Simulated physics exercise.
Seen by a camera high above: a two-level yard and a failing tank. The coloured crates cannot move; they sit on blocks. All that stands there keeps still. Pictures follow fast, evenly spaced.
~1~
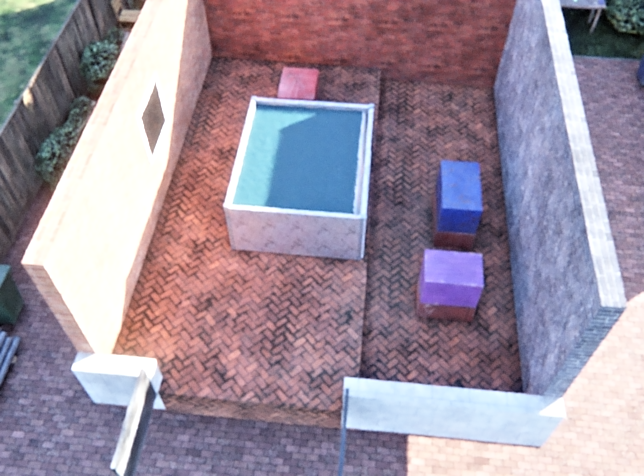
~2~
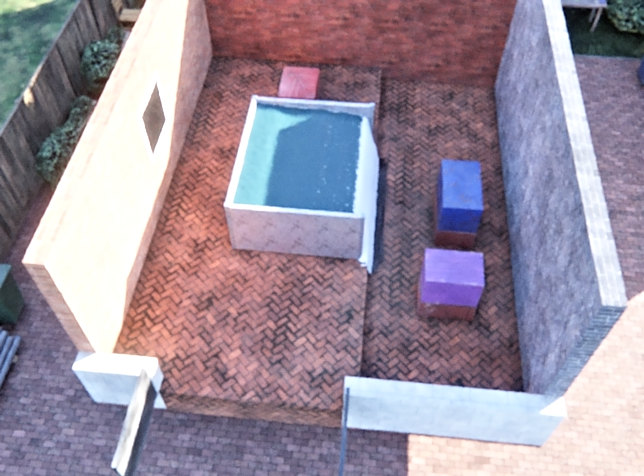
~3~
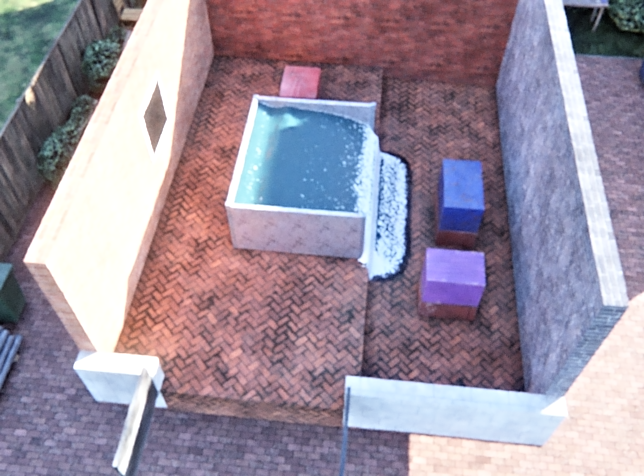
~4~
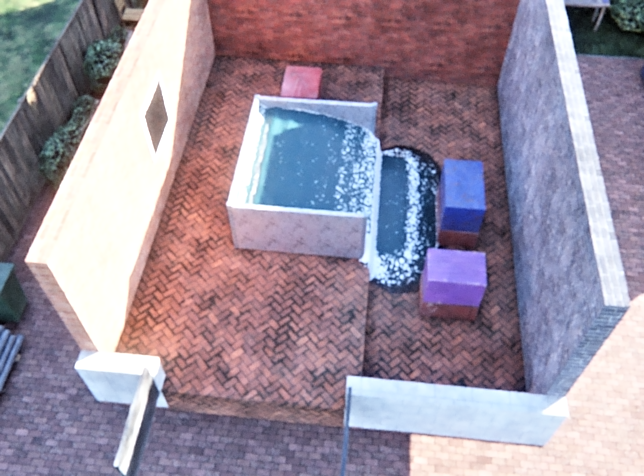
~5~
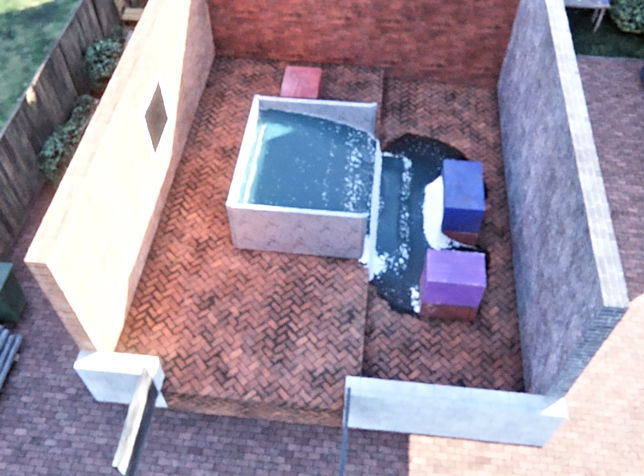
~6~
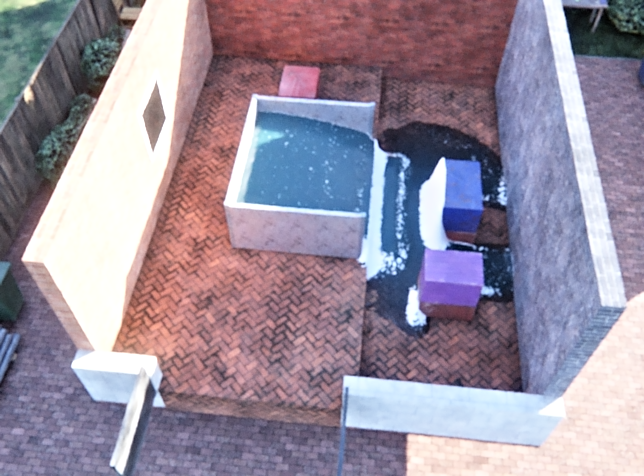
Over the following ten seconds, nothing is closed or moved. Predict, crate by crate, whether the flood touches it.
My prediction: The red crate is touched; the blue crate is touched; the purple crate is touched.
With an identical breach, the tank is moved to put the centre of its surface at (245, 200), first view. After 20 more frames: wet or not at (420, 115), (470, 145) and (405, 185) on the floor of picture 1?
The first spot is inundated, the second inundated, and the third inundated.
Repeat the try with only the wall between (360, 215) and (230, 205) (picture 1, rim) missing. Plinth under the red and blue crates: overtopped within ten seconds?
In that case the red one is never flooded and the blue one is never flooded.
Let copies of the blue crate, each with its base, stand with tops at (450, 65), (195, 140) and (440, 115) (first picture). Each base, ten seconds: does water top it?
Gets flooded, stays clear, gets flooded.
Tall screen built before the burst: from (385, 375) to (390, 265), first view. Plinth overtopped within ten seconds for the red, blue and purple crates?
One by one: Red takes water; blue is topped; purple ends up wet.
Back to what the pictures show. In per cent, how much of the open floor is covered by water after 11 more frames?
That should be about 40 %.
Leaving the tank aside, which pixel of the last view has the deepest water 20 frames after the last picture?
I'd point to about (386, 82).
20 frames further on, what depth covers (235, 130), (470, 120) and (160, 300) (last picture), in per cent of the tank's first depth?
I'd say close to 0, 35 and 0 percent.
A moment on, water covers 35 % of the floor; the red crate not reached, the blue crate water round its plinth, the purple crate water round its plinth.
Next, water covers 40 % of the floor; the red crate not reached, the blue crate water round its plinth, the purple crate water round its plinth.
Then, water covers 60 % of the floor; the red crate water round its plinth, the blue crate water round its plinth, the purple crate water round its plinth.
Later, water covers 60 % of the floor; the red crate water round its plinth, the blue crate water round its plinth, the purple crate water round its plinth.
In the end, water covers 70 % of the floor; the red crate was topped, the blue crate was topped, the purple crate was topped.
